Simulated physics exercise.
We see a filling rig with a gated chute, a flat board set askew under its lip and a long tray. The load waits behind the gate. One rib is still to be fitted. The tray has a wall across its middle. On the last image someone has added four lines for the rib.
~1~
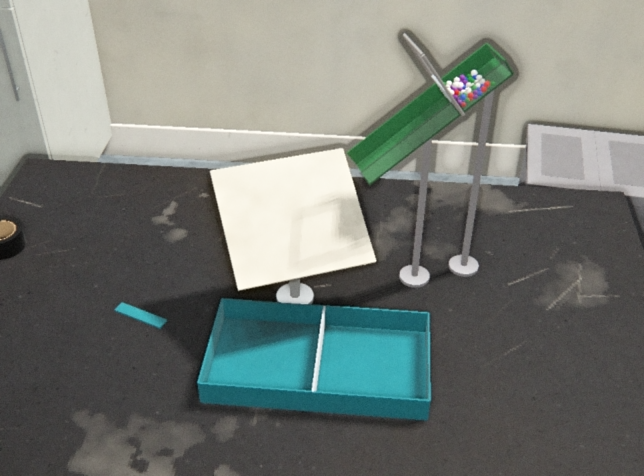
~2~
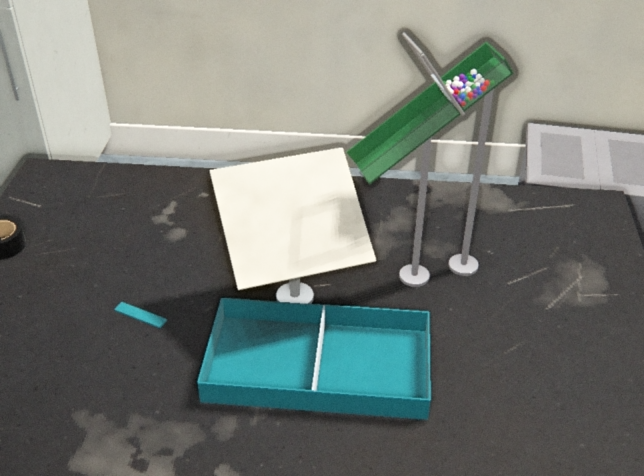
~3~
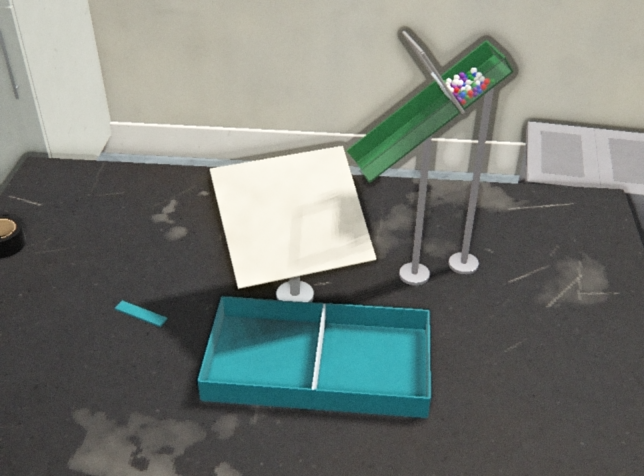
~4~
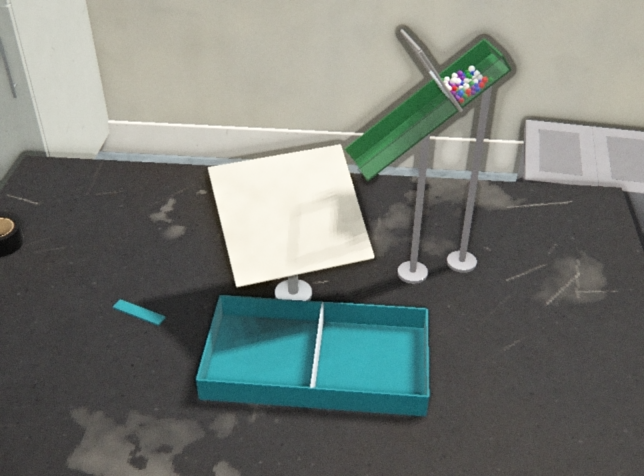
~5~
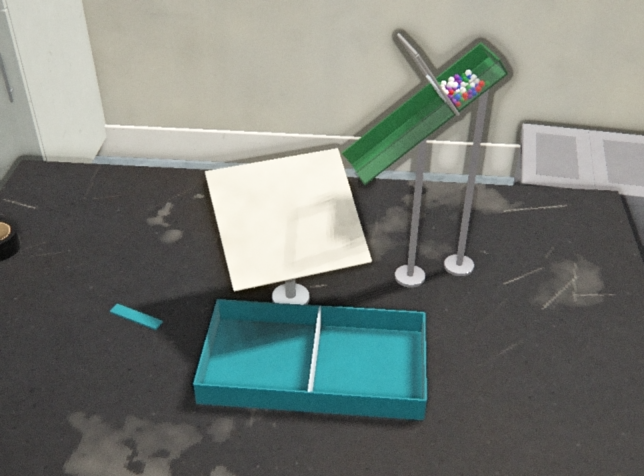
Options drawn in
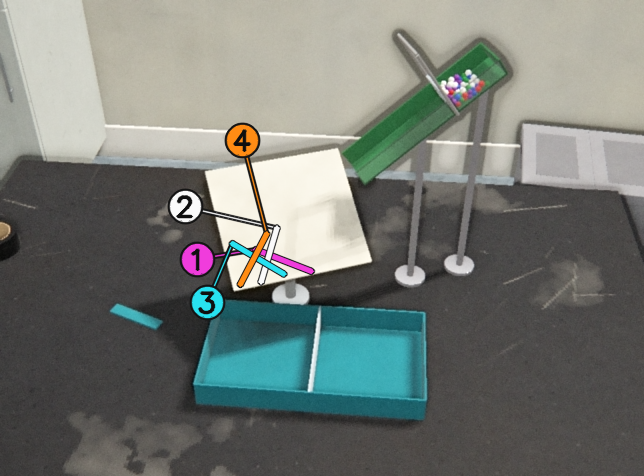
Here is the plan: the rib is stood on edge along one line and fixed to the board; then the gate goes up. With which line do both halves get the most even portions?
3 beats the others.
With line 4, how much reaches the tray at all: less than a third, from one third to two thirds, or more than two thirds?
It is more than two thirds.
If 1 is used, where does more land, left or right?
The right half.
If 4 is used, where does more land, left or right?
More lands on the left.
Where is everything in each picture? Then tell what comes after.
In the first picture, load behind the gate (460, 90), round plastic beads; lip of the chute (363, 175), sloping gently.
In the second picture, middle of the board (293, 215), tilted fairly steeply; middle of its low edge (309, 275); of its high edge (278, 159).
In the third picture, front corners of the tray (198, 381) and (430, 398); front end of its middle wall (313, 389); gate still shut (441, 84).
In the fourth picture, middle of the load (458, 86); lip (361, 171).
In the fifth picture, middle of the load (455, 90); lip (358, 175).
On the marked copy, line 1 from (255, 249) to (311, 271); line 2 from (276, 227) to (261, 282); line 3 from (232, 243) to (283, 274); line 4 from (266, 233) to (240, 284).
With 1, of what is caught, about a tenth in the left half, the larger part in the right.
With 2, of what is caught, the larger part in the left half, about a tenth in the right.
With 3, of what is caught, roughly half in the left half, roughly half in the right.
With 4, of what is caught, almost all in the left half, about a tenth in the right.
